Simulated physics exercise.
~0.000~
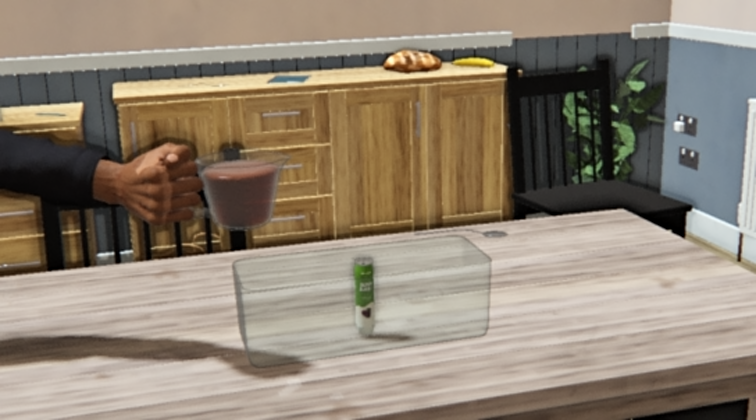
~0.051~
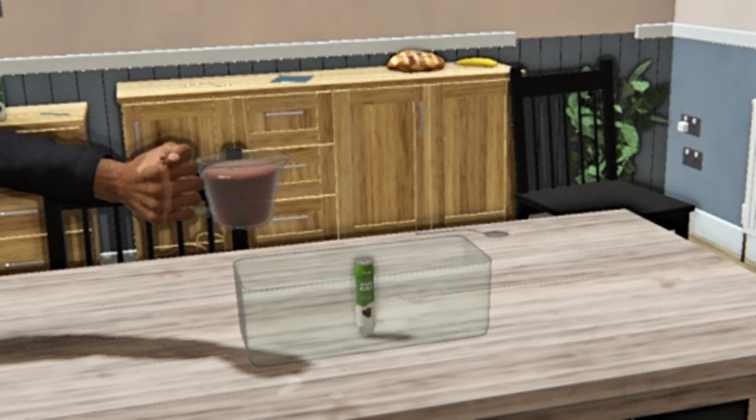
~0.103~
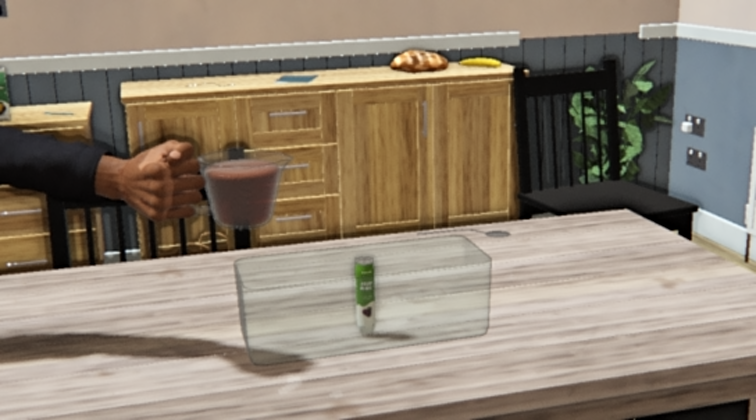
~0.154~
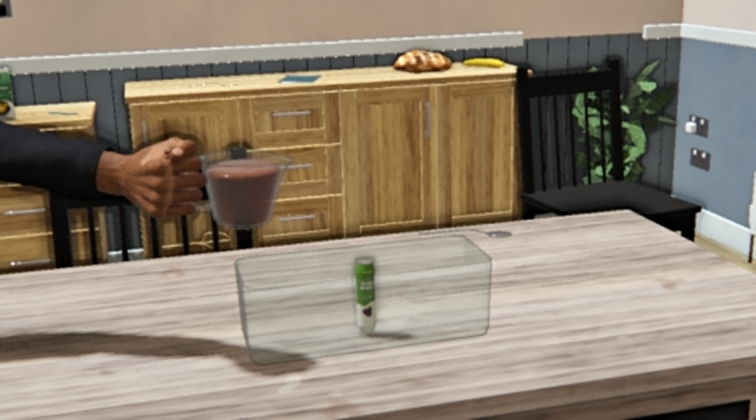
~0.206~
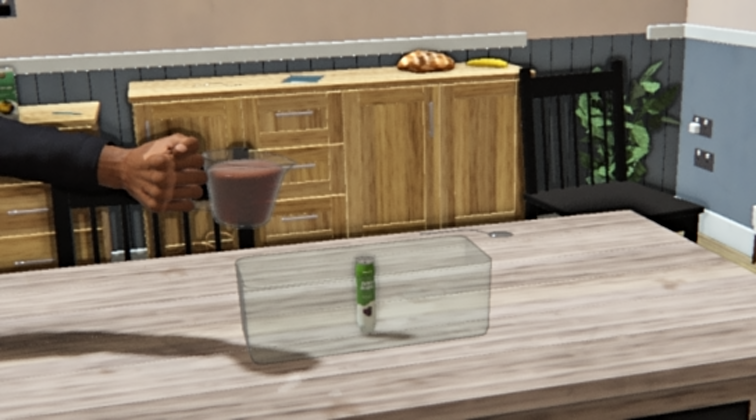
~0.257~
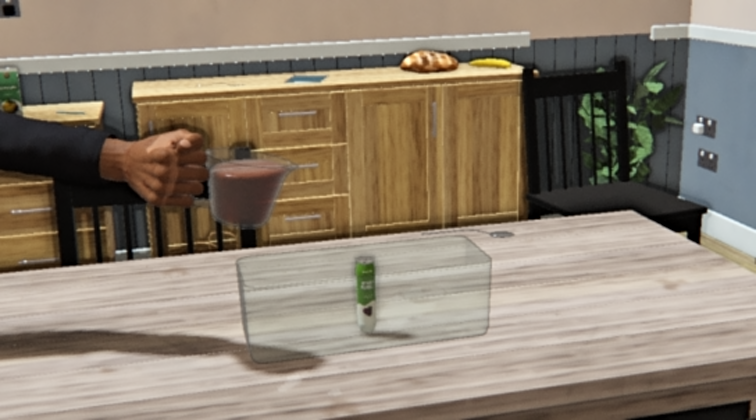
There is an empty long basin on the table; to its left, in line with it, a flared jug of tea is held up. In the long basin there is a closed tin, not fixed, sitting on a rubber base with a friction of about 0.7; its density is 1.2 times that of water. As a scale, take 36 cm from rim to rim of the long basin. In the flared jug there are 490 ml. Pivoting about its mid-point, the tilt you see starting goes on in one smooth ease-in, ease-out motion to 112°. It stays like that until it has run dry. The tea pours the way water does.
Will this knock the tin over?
No. It ends up erect.
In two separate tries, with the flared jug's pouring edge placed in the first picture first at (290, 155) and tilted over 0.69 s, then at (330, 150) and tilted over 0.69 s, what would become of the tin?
The tin stays vertical the first time and overturns the second time.
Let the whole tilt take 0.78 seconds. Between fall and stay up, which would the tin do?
Well, the tin simply holds firm.
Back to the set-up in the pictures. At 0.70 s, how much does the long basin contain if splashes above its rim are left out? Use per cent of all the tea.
Estimate - around 18 in a hundred parts.
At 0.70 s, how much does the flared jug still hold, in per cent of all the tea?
Fraction remaining: Approx. 58 per cent.
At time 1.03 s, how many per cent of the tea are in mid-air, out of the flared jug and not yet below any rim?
Airborne share: Near 6 %.
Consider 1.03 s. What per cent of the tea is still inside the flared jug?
5 per cent or so.
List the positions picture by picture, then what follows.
In the first frame, it leans 0°; its right rim is at (291, 156); the tea meets the walls at (201, 171) and (279, 164); the long basin's rim runs from (237, 277) to (477, 249); the tin's top is at (364, 265).
In the second frame, it leans 0°; its right rim is at (292, 156); the tea meets the walls at (201, 170) and (279, 164).
In the third frame, it leans 2°; its right rim is at (293, 157); the tea meets the walls at (203, 170) and (280, 165).
In the fourth frame, it leans 4°; its right rim is at (295, 159); the tea meets the walls at (205, 169) and (281, 165).
In the fifth frame, it leans 7°; its right rim is at (297, 162); the tea meets the walls at (208, 169) and (284, 165).
In the sixth frame, it leans 11°; its right rim is at (299, 165); the tea meets the walls at (209, 170) and (289, 165).
Then, 0.70 s in, the tilt is 68° and 59 per cent is still to pour; the tin stands where it began.
Then, 1.03 s in, the tilt is 104° and 5 per cent is still to pour; the tin stands where it began.
Then, 1.37 s in, the tilt is 112° and 0 per cent is still to pour; the tin stands where it began.
Then, 1.74 s in, the tilt is 112° and 0 per cent is still to pour; the tin stands where it began.
Finally, the tin stands where it began.
